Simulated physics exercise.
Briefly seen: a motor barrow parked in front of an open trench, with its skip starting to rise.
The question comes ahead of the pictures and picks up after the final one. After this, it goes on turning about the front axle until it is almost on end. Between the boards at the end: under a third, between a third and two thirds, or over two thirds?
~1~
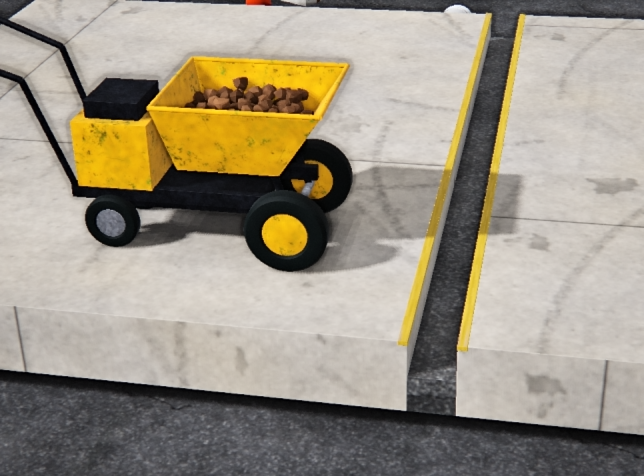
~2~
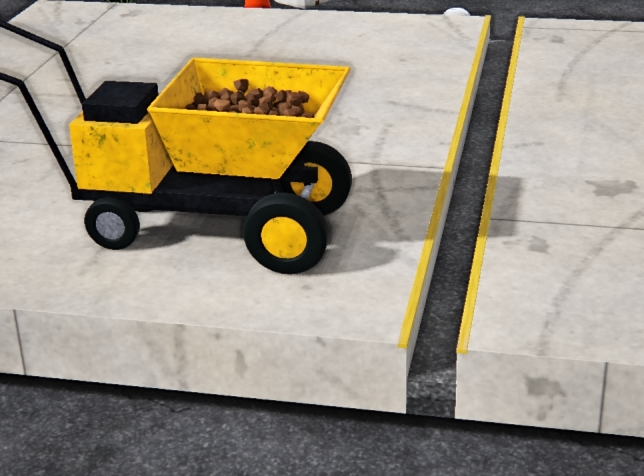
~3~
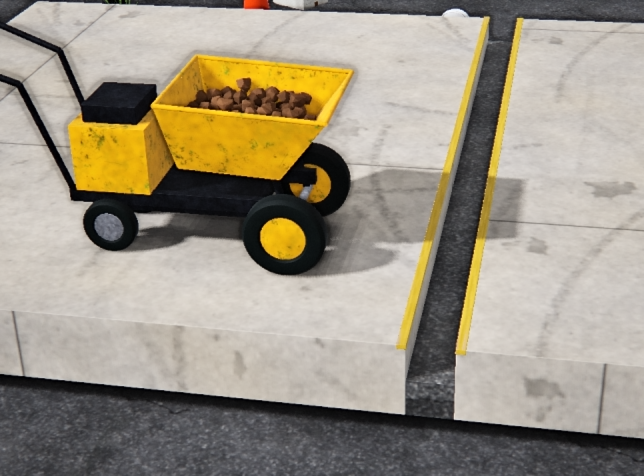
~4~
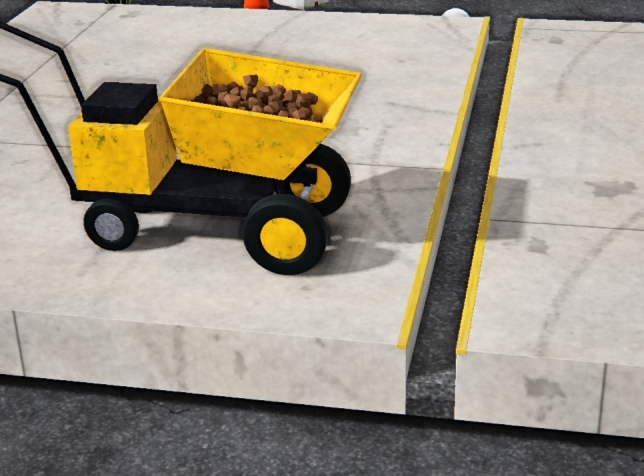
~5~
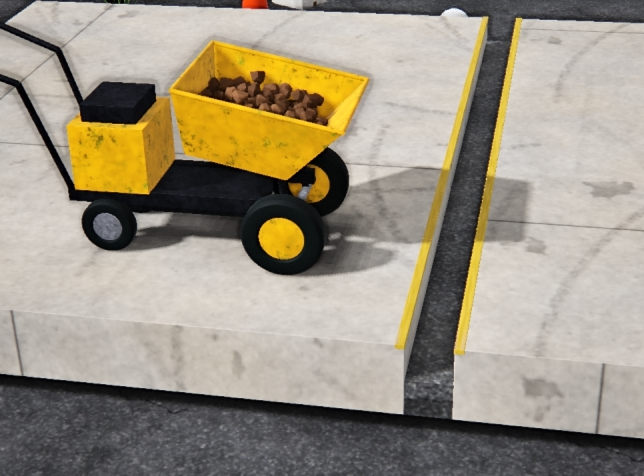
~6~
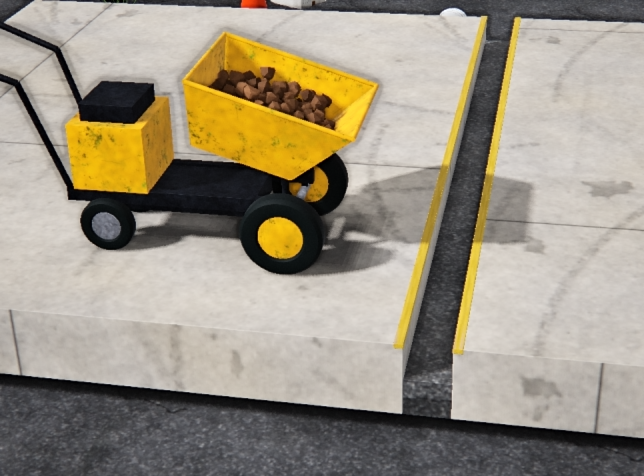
Passes two thirds.
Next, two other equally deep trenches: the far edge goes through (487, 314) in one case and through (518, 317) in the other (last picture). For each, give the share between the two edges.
You'd get 90 % in the first case and 100 % in the second.
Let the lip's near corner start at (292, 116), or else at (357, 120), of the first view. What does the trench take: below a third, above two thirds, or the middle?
Log - stop 1: In the middle band. Stop 2: Less than a third.
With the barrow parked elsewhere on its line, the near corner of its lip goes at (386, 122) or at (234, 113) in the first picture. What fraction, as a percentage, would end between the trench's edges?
0 % and 10 %.
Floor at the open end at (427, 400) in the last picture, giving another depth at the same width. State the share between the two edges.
About 90 per cent.
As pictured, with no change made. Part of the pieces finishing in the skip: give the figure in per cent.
Estimate: Near 10 %.
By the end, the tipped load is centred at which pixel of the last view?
(449, 261).
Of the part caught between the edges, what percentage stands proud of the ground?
25 per cent or thereabouts.
Soon after the last picture, skip tipped steeply; all in the skip.
A little later, skip tipped right over; nearly all in the skip; a small part in or heaped over the trench; a stray few beyond it; a stray few falling.
Later still, skip tipped right over; about a quarter in the skip; a stray few short of the trench; about two thirds in or heaped over the trench; a small part beyond it.
By the end, skip tipped right over; a small part in the skip; a stray few short of the trench; most in or heaped over the trench; a small part beyond it.
